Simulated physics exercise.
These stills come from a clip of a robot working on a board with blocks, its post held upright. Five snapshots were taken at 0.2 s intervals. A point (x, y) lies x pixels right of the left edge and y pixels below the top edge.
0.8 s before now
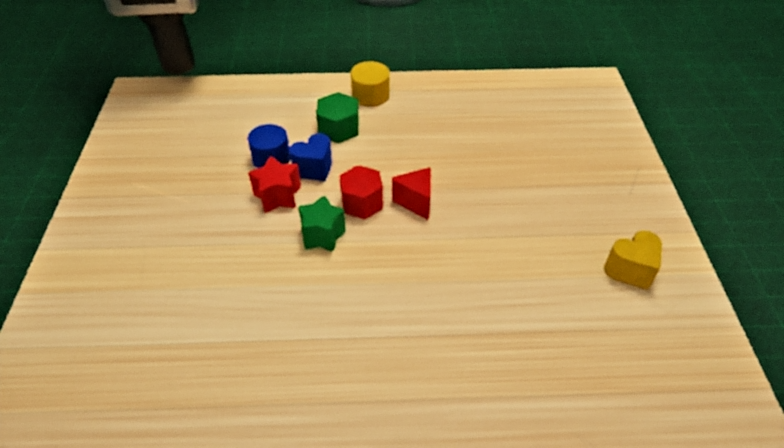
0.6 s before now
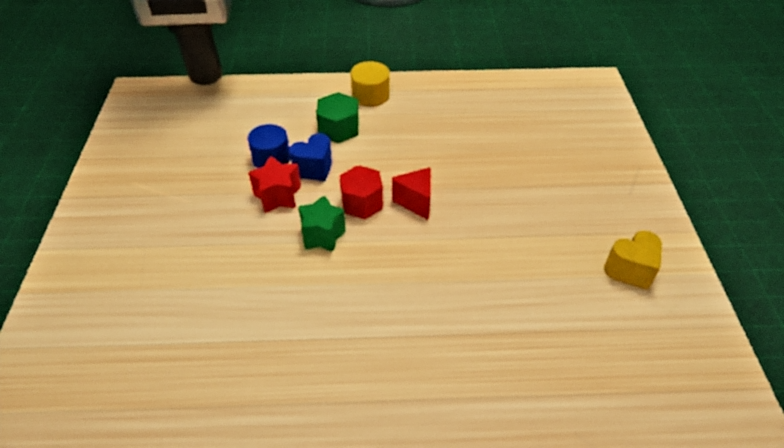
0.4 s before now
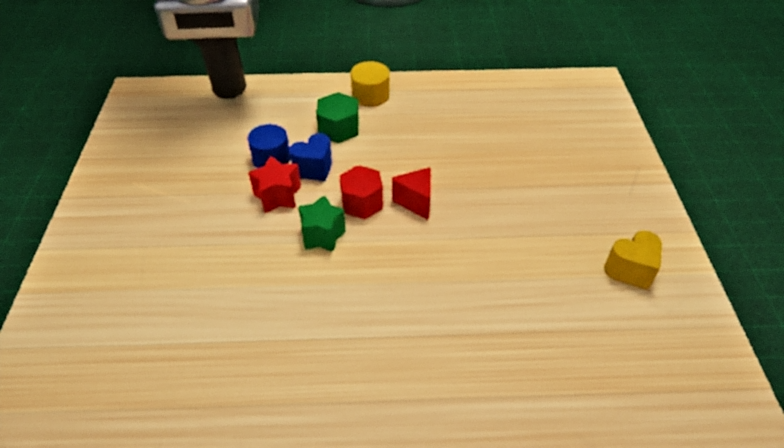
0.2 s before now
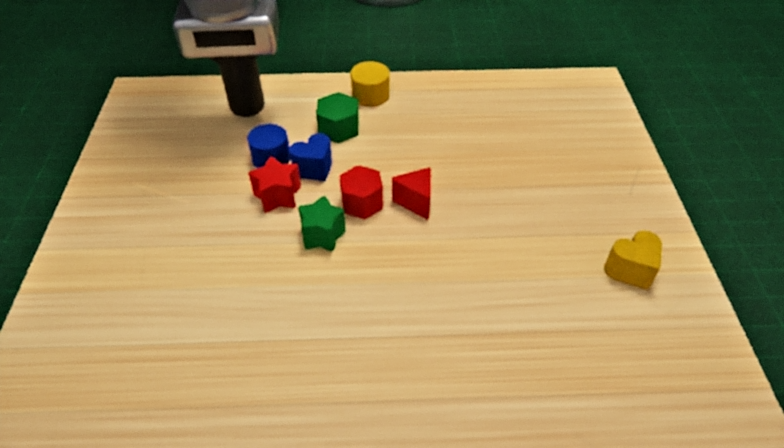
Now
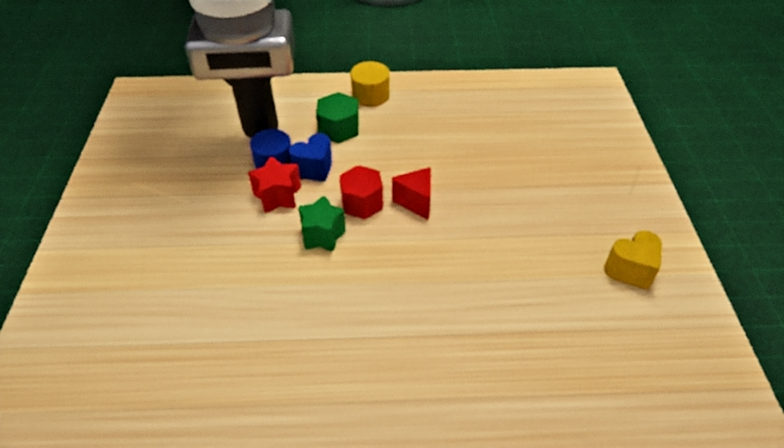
A robot arm moving right and down over a wooden board of coloured blocks, its dark post nudging the blue cylinder slightly.
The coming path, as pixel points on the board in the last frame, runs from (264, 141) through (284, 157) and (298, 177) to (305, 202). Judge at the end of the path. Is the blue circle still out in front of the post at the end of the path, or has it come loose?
Ahead.
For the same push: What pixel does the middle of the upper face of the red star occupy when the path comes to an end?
Somewhere near (252, 234).
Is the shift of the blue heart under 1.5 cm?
No - that is not the case.
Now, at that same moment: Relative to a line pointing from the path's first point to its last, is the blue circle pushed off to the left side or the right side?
To the right.
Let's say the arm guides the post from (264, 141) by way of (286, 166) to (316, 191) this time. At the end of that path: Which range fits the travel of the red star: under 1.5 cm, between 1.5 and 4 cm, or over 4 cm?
Movement: Over 4 cm.
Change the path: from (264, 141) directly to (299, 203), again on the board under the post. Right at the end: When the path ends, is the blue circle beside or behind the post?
In short: No.
On the path given first. One third of the way, post (282, 145); blue circle (279, 161); red star (274, 192), turned 15° anticlockwise; blue heart (319, 151), turned 40° anticlockwise.
Two thirds of the way, post (296, 166); blue circle (283, 184); red star (267, 212); blue heart (328, 156), turned 55° anticlockwise.
At the end, post (303, 190); blue circle (282, 209); red star (252, 234), turned 15° clockwise; blue heart (333, 159), turned 75° anticlockwise; green star (320, 219), turned 35° anticlockwise.
